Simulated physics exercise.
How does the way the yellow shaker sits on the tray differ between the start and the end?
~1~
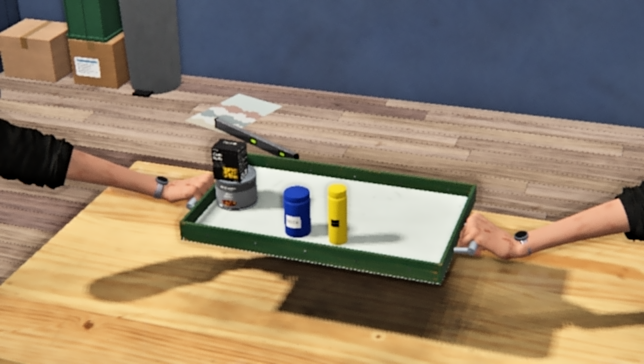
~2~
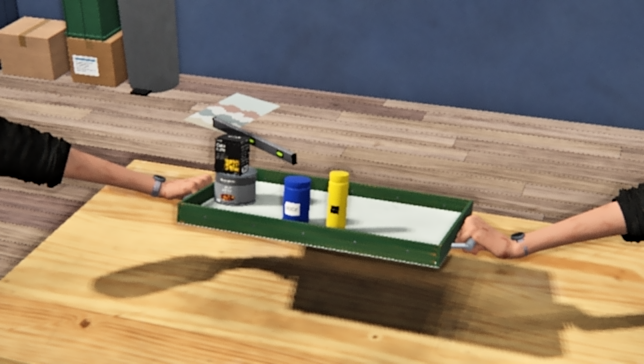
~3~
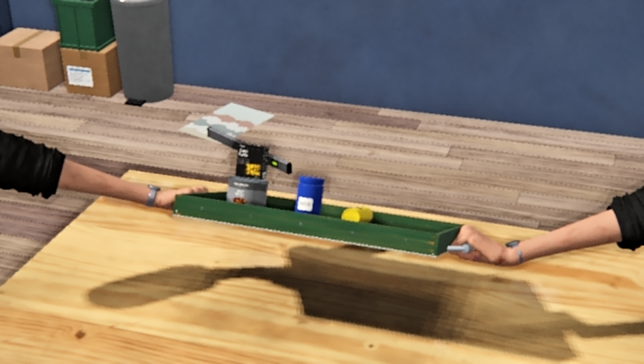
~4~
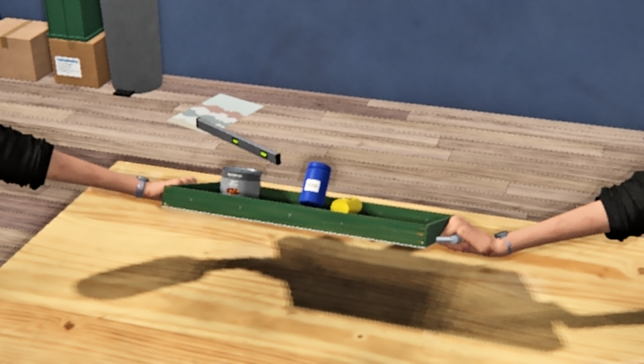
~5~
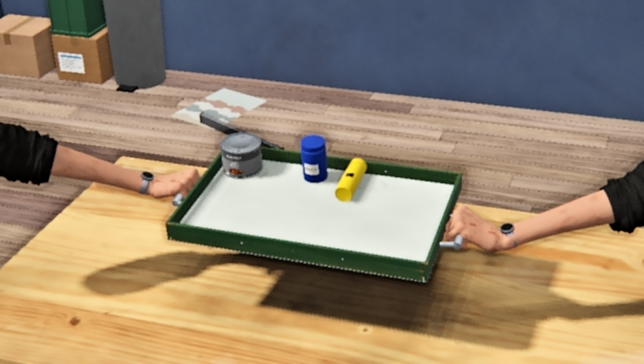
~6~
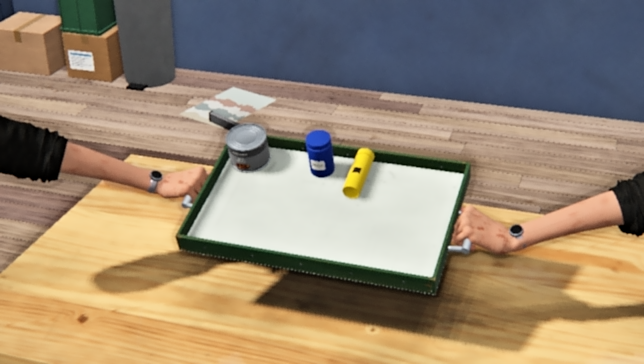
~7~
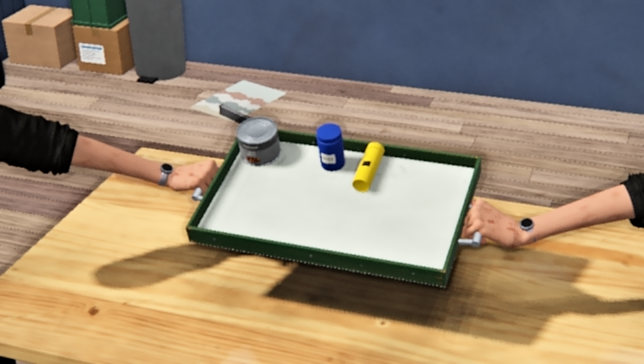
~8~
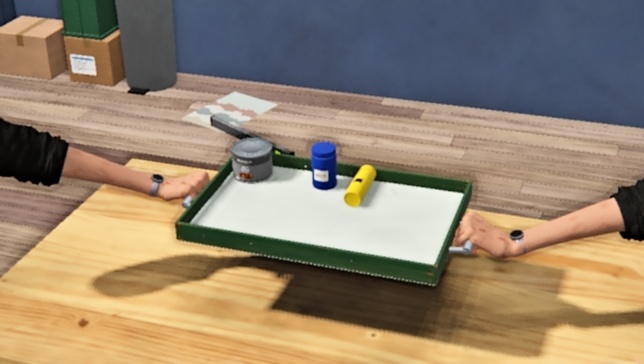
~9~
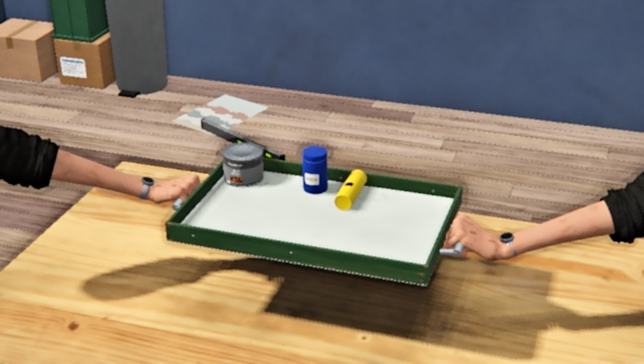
At the start the yellow shaker stands upright on the tray, but by the end it is lying on its side.
